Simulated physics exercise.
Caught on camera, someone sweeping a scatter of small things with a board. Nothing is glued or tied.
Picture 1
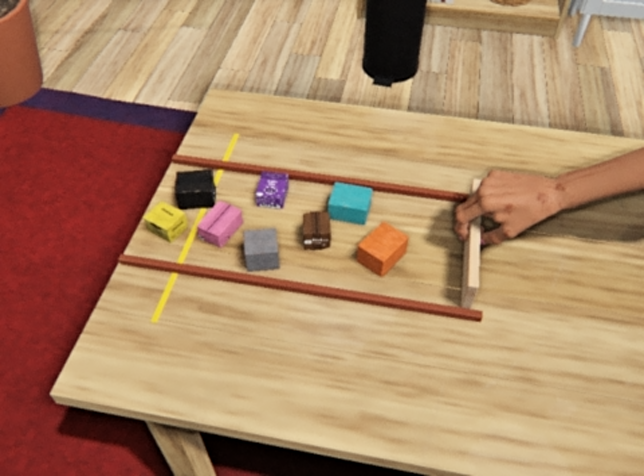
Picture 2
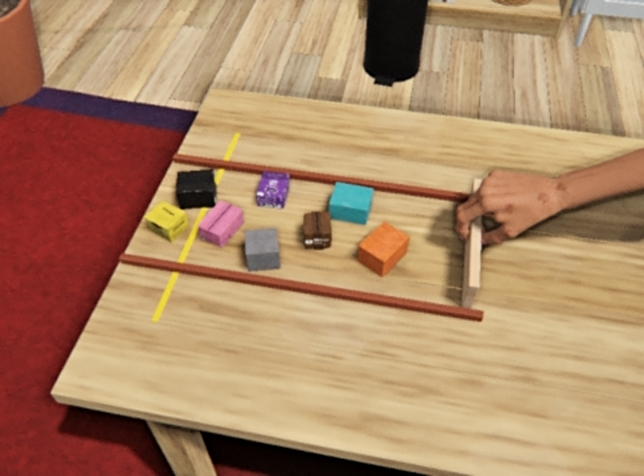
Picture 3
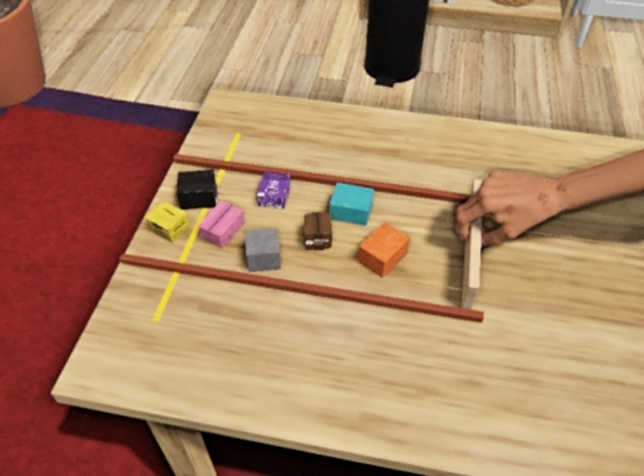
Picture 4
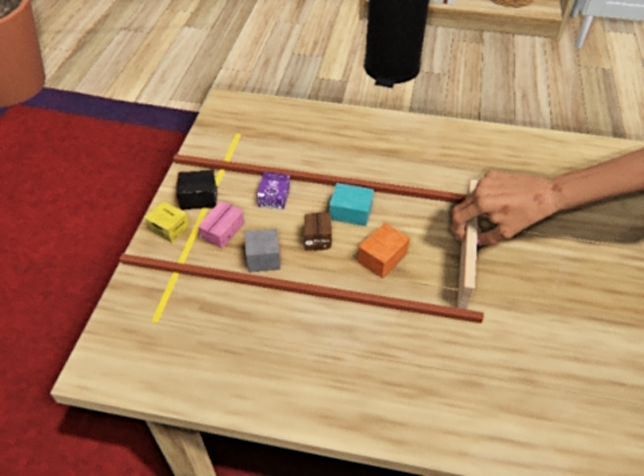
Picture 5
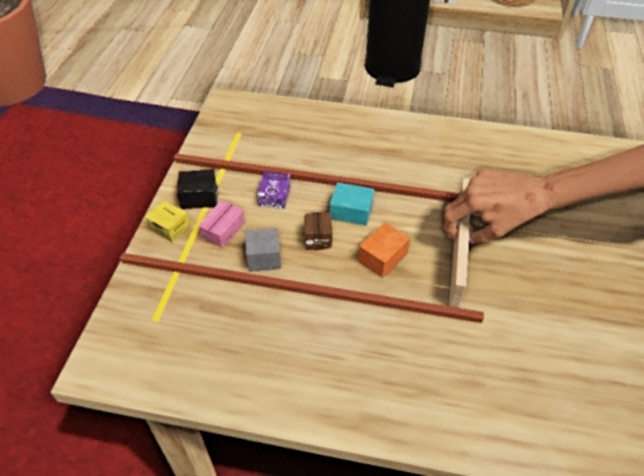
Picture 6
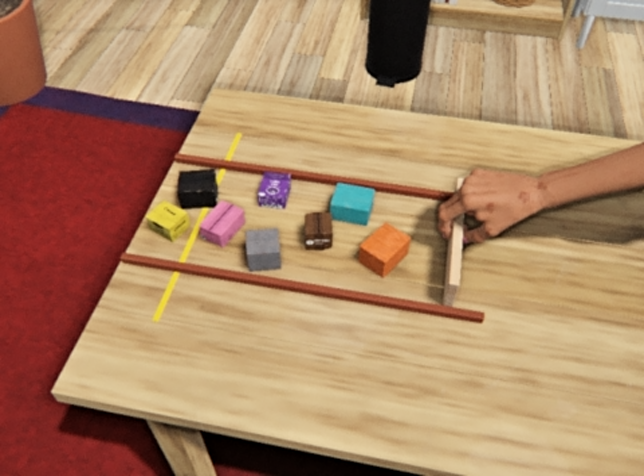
A hand grips an upright wooden board at the right of a pale wooden table, seen from above at an angle, with a red rug at left. Between two reddish-brown rails lie small yellow, black, pink, purple, grey, brown, turquoise and orange blocks, with a yellow line crossing near the left end. The board first stays nearly still, then slides slightly left, while the blocks and view stay essentially still.
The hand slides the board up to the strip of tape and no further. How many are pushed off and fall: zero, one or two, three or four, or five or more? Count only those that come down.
In the end the number that fall off is three or four.
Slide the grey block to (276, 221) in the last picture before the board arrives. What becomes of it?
From there it tumbles off.
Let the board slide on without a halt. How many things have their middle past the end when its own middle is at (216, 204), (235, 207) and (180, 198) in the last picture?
It would be 3, 1 and 6.
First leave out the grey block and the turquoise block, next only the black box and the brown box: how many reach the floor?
The counts: 2 and 1.
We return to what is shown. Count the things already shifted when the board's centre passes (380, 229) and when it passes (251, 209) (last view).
By then 1, and 8.
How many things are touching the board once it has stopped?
2 of them.
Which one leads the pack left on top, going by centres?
It is the purple box.
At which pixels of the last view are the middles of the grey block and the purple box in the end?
The grey block stops around (141, 233); the purple box around (168, 174).
Soon after, none off yet; yellow box at rest near (168, 221); black box at rest near (198, 189); pink box at rest near (222, 224).
Then, none off yet; yellow box at rest near (166, 221); black box at rest near (198, 189); pink box moved a little near (200, 220).
At rest, the number that fall off is three or four; fallen, pink box, black box and yellow box.
